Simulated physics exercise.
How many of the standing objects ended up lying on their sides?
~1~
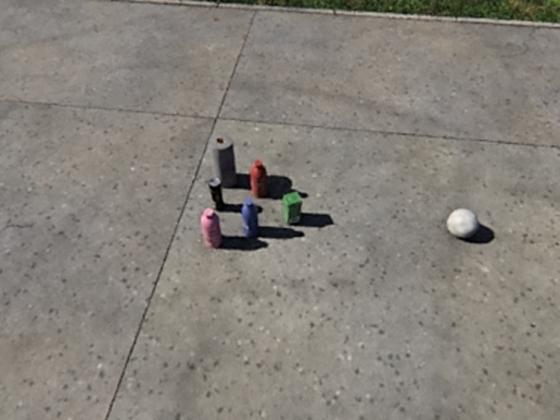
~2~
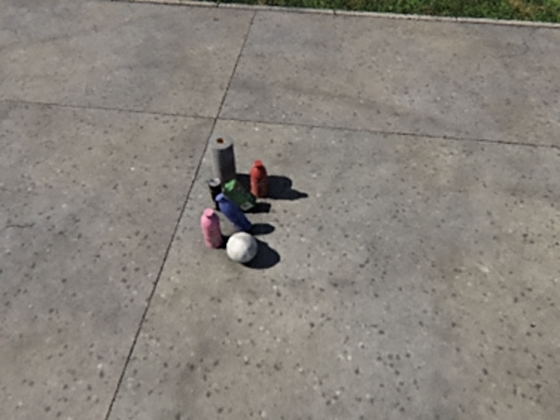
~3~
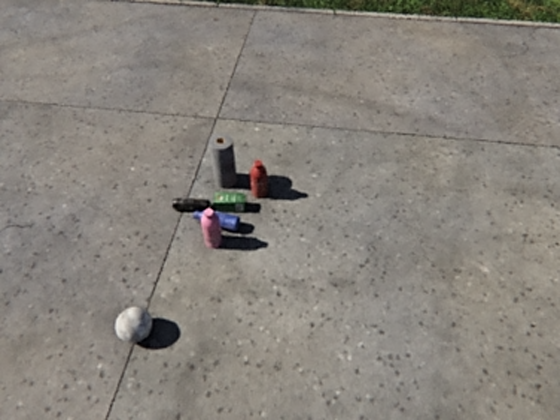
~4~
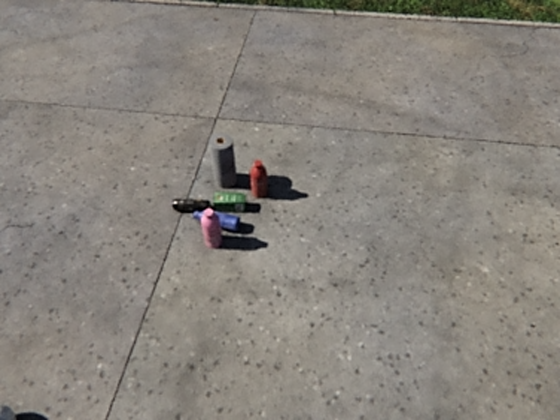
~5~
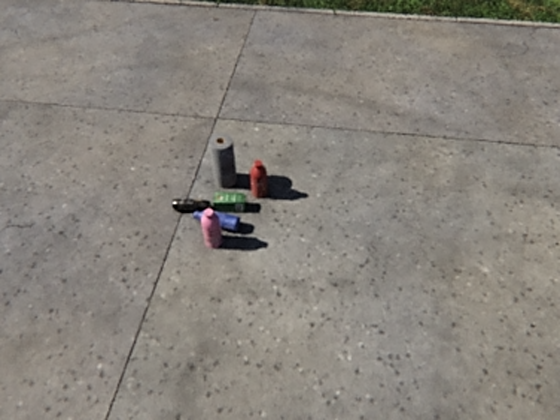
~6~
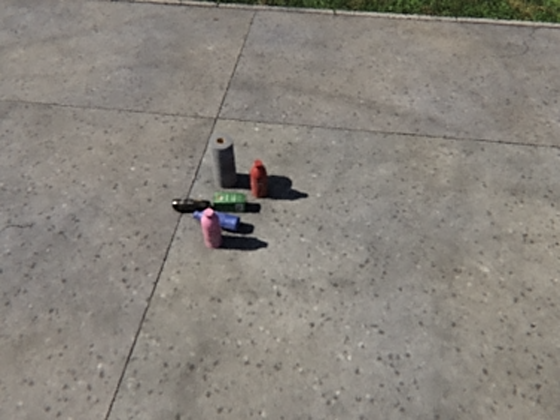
Three of them ended up on their sides, namely the green carton, the blue bottle and the black can.
